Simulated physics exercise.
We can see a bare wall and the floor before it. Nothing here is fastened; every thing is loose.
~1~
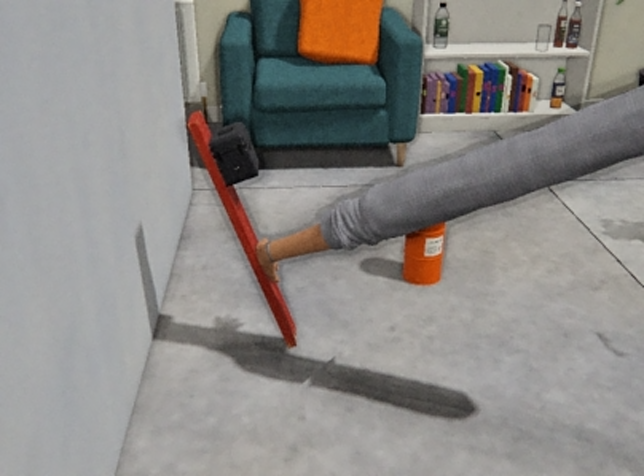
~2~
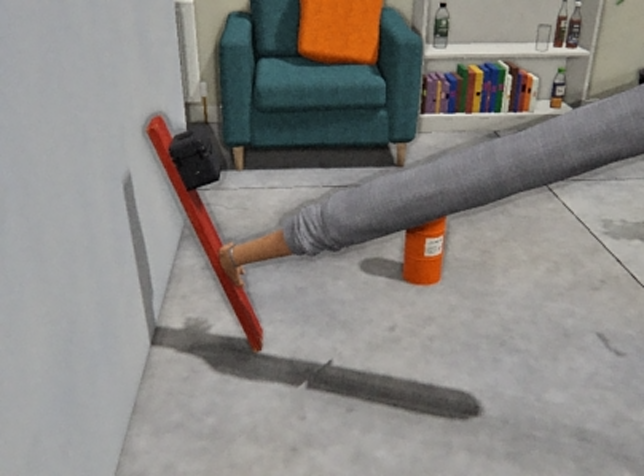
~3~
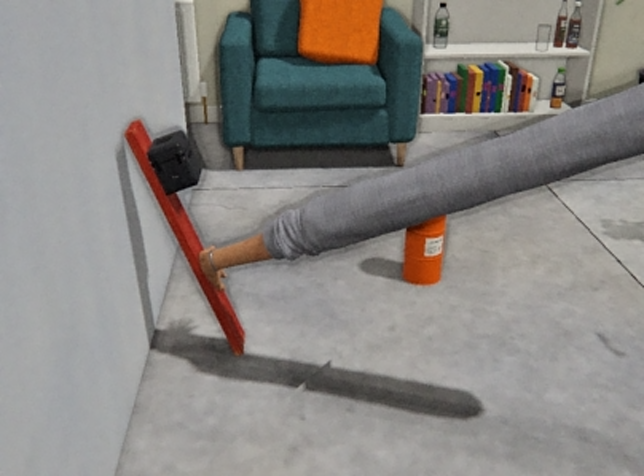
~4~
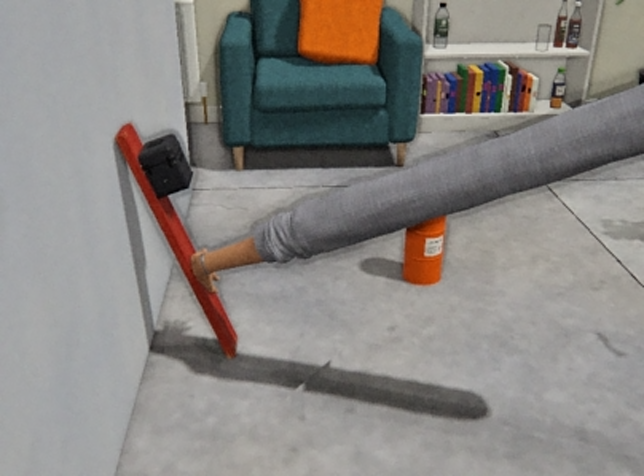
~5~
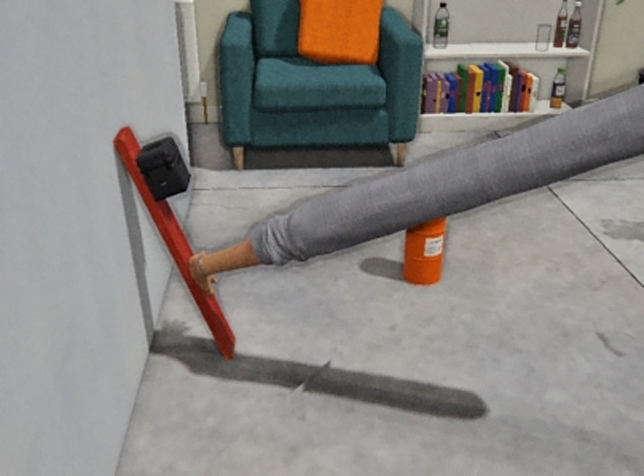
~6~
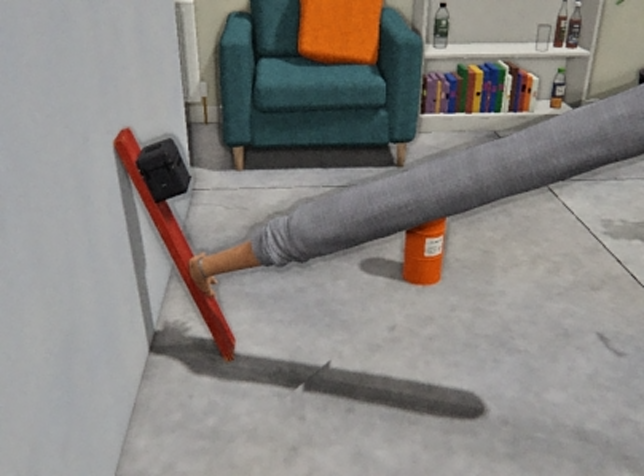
Beside a bare wall, a hand moves a red plank left and leans it there.
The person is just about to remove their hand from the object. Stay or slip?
Stays propped.
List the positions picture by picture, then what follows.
The first frame shows not yet at the wall; red plank (248, 237); orange canister (425, 239).
The second frame shows not yet at the wall; red plank (211, 241); orange canister (425, 239).
The third frame shows not yet at the wall; red plank (191, 245); orange canister (425, 239).
The fourth frame shows not yet at the wall; red plank (183, 248); orange canister (425, 239).
The fifth frame shows propped up under the hand; red plank (181, 251); orange canister (425, 239).
The sixth frame shows propped up under the hand; red plank (181, 252); orange canister (425, 239).
Then, 0.30 s after the last picture, nothing has stirred.
Then, 0.70 s after the last picture, red plank resting near (181, 253).
At rest, both in place. Seen from the same camera at the end, red plank near (181, 253). The plank holds.
